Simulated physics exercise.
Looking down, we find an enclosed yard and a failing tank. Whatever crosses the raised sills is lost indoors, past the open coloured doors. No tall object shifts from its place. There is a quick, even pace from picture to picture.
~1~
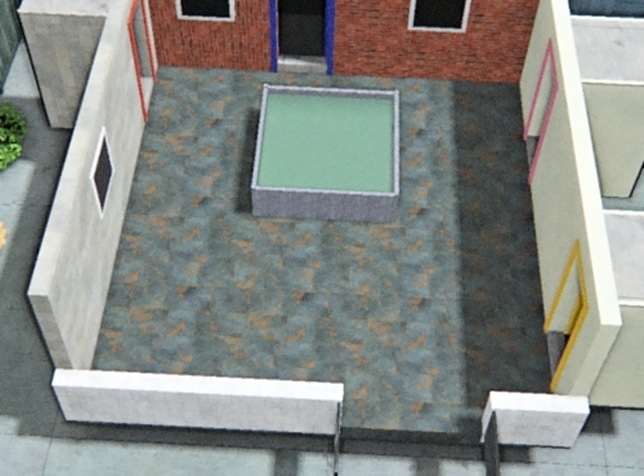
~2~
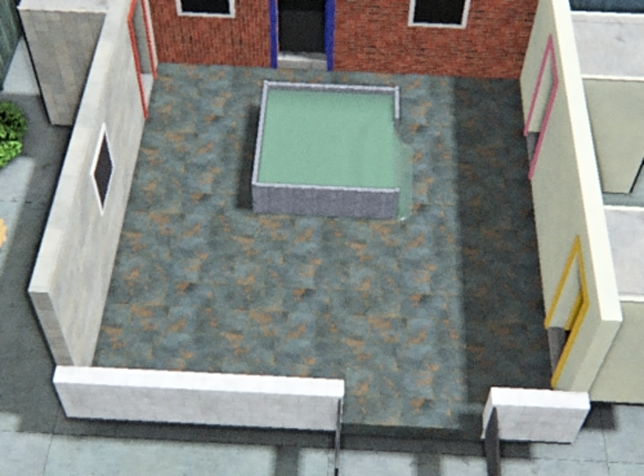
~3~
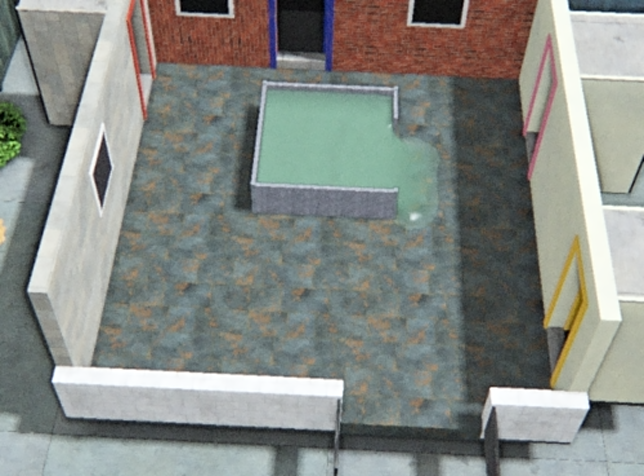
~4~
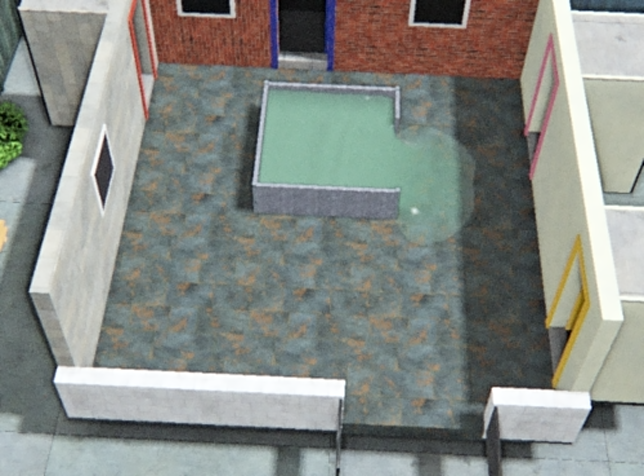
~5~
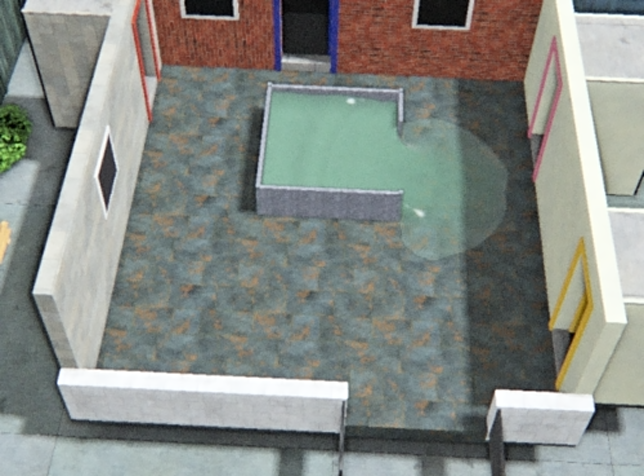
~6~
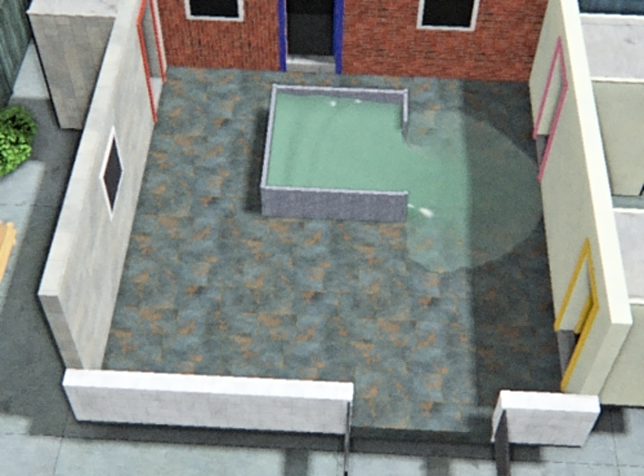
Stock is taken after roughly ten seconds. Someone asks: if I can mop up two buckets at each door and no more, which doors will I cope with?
I expect the blue door to let through an acceptable amount. I expect the pink door to let through too much. I expect the yellow door to let through too much. I expect the red door to let through an acceptable amount.
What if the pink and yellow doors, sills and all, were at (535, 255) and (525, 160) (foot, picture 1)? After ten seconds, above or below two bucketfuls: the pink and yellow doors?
The pink door gets past the limit, and the yellow door gets past the limit as well.
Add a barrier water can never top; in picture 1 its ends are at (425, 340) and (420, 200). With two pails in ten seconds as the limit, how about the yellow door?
The yellow door falls short.
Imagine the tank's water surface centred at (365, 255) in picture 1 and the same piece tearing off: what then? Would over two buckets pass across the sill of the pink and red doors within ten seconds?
As I see it, the pink stays short of it and the red stays short of it.
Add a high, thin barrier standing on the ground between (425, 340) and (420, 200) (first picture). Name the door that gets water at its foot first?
The one you want is the pink one.
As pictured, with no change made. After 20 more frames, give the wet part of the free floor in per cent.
I'd guess some 35 per cent.
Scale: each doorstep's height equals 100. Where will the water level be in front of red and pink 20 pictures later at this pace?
In order: Roughly 0 and 160 in a hundred.
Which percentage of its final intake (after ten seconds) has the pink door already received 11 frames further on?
The figure is near 45 per cent.
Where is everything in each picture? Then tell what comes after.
The first picture shows still water in the open tank at (328, 141).
In the second picture, the front is at (402, 218), out from the gap at (393, 170).
In the third picture, the front is at (420, 225), out from the gap at (392, 172).
In the fourth picture, water pours out at (393, 173) and has run to (455, 229).
In the fifth picture, the front is at (501, 167), out from the gap at (397, 175).
In the sixth picture, the front is at (538, 172), out from the gap at (402, 176).
A moment on, water covers 20 % of the floor; the blue door not reached, the pink door over two buckets in, the yellow door not reached, the red door not reached.
Next, water covers 25 % of the floor; the blue door not reached, the pink door far over two buckets in, the yellow door wet at the sill, nothing in, the red door not reached.
Then, water covers 35 % of the floor; the blue door not reached, the pink door far over two buckets in, the yellow door under two buckets in, the red door not reached.
Later, water covers 65 % of the floor; the blue door wet at the sill, nothing in, the pink door far over two buckets in, the yellow door over two buckets in, the red door wet at the sill, nothing in.
In the end, water covers 85 % of the floor; the blue door wet at the sill, nothing in, the pink door far over two buckets in, the yellow door over two buckets in, the red door wet at the sill, nothing in.
